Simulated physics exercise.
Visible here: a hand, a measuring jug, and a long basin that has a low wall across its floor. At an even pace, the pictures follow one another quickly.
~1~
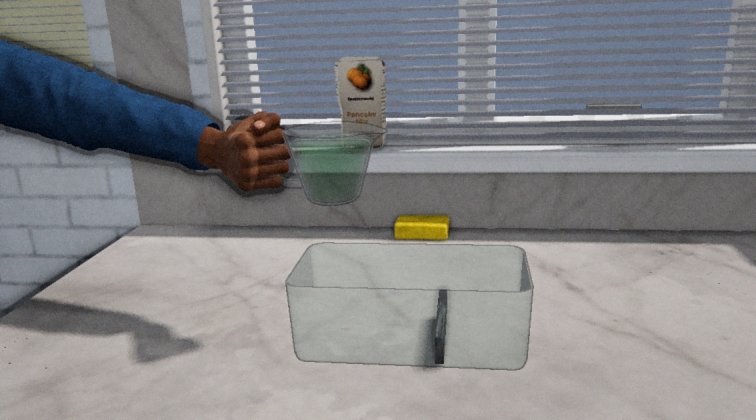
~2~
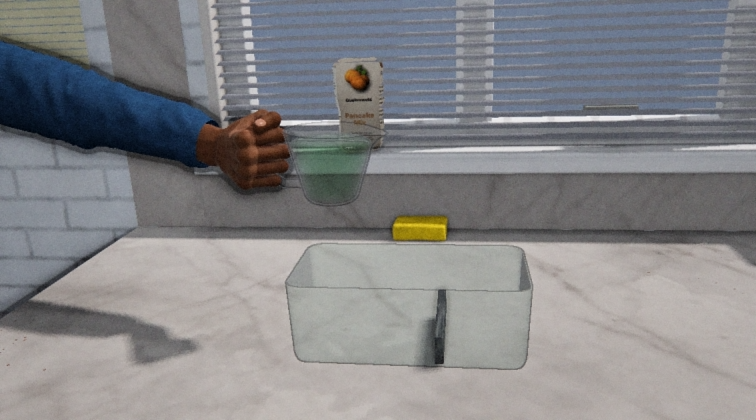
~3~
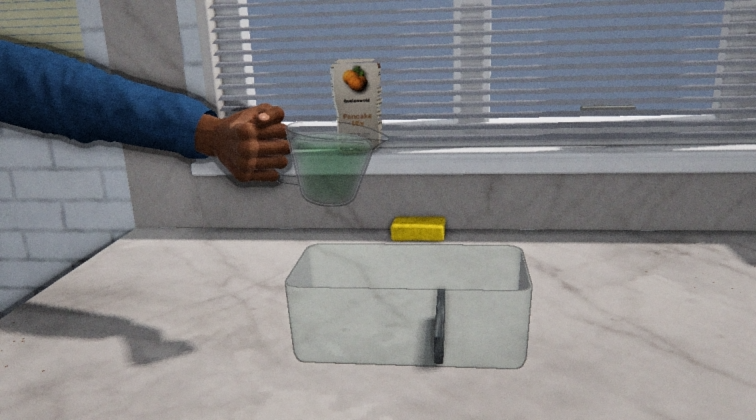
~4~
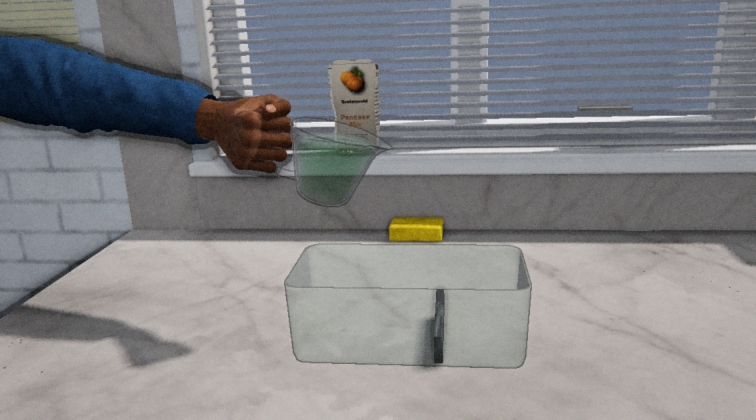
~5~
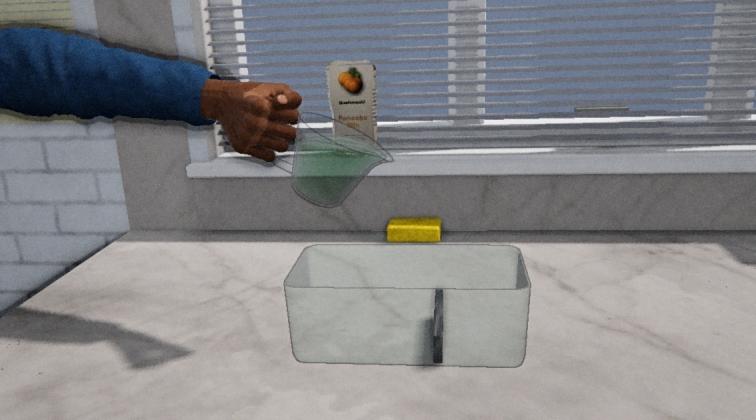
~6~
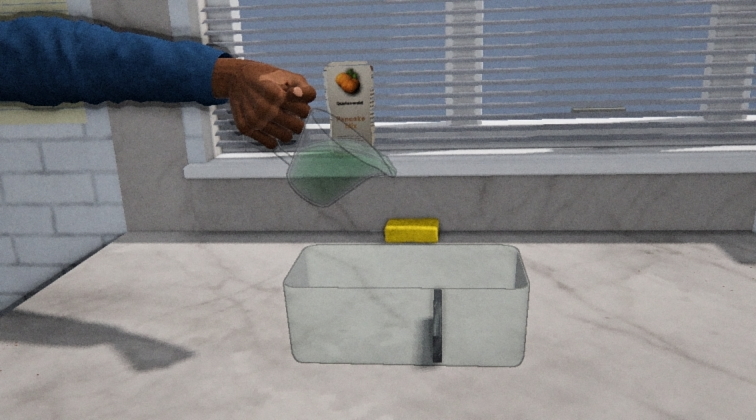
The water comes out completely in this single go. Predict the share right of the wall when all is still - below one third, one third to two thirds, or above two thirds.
The share right of the wall ends up below one third.
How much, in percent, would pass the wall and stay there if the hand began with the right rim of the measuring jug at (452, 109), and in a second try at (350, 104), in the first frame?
The first gives 70 %, the second 10 %.
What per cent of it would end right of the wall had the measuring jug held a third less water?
It comes to around 10 percent.
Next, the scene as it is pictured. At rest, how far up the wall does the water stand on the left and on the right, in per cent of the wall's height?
Left part: 30 per cent; right part: 10.
A moment on, the measuring jug is tipped right over and 16 per cent is still to pour, 47 is left of the wall and 9 right of it.
Next, the measuring jug is tipped right over and 0 per cent is still to pour, 82 is left of the wall and 11 right of it.
Then the measuring jug is tipped right over and 0 per cent is still to pour, 79 is left of the wall and 16 right of it.
Later the measuring jug is tipped right over and 0 per cent is still to pour, 80 is left of the wall and 17 right of it.
In the end 80 per cent lies left of the wall, 17 right of it and 3 outside.
